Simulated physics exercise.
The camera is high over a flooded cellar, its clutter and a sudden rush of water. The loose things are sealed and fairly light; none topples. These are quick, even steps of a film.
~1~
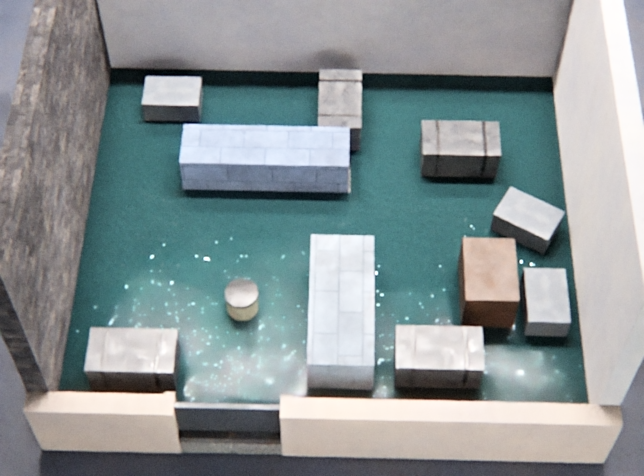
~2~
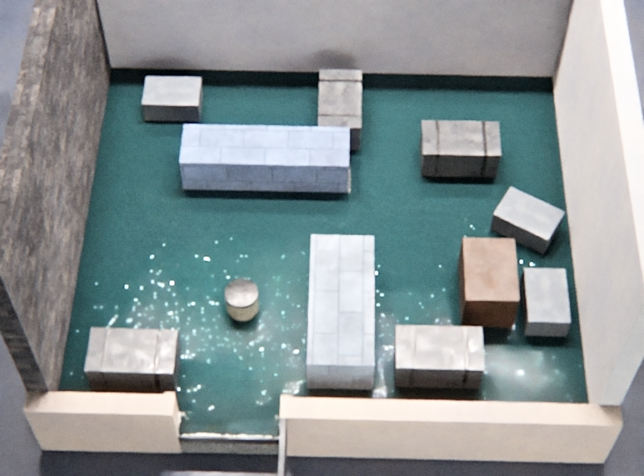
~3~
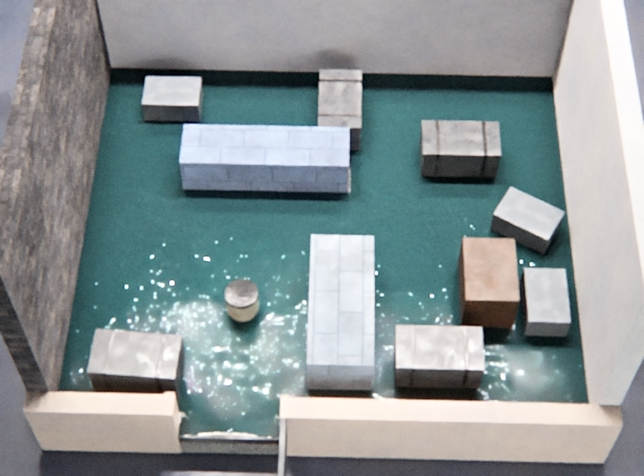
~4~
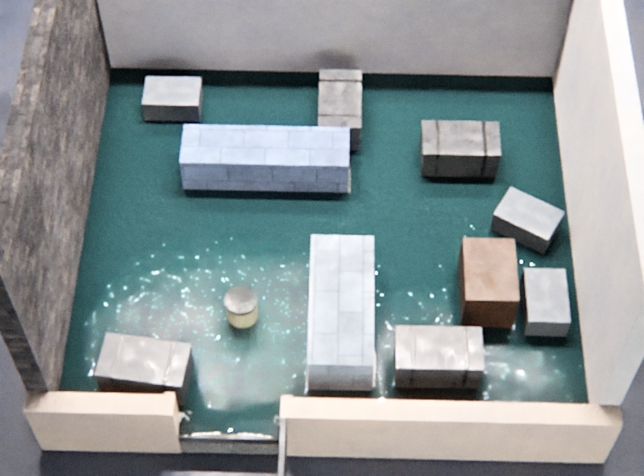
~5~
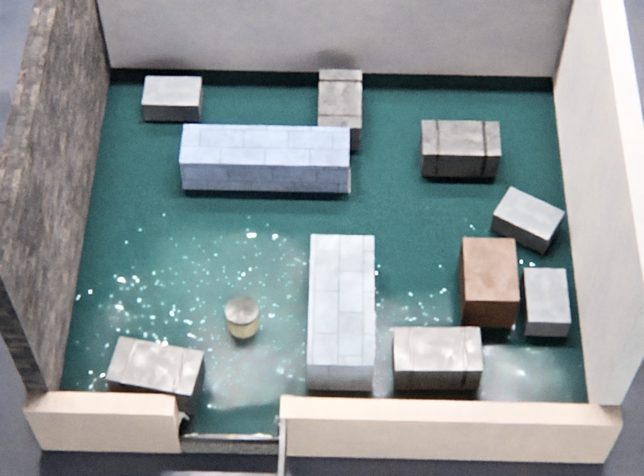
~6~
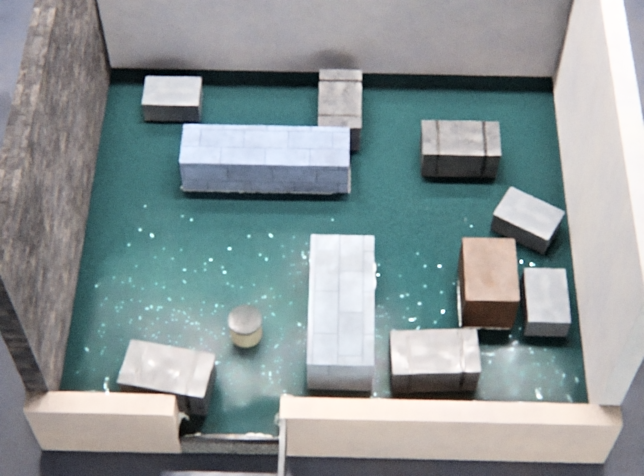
A grey block at the lower left drifts slightly right and turns in the rippling water.
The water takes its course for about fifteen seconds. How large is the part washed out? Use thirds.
It is not even a third.
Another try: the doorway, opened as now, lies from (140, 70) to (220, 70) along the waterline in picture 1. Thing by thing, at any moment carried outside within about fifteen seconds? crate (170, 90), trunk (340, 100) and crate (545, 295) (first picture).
In turn: Out, washed out, no.
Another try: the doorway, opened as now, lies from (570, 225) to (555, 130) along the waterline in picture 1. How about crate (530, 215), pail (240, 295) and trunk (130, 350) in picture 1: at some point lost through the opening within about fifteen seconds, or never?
In turn: Through, left behind, left behind.
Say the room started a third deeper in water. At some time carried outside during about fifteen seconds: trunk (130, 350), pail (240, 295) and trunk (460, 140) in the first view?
One after the other: Yes, washed out, kept in.
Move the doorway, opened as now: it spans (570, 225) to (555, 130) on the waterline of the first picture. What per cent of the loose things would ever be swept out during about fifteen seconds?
Near 50 in a hundred.
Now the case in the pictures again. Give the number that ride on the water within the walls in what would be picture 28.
The number is 6.
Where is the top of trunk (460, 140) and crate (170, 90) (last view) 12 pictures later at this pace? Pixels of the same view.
At about (443, 156) and (136, 124).
A moment on, 0 of 8 are out; 8 afloat.
Next, 1 of 8 are out; 7 afloat.
Later, 2 of 8 are out; 6 afloat.
In the end, 2 of 8 are out; 6 afloat.
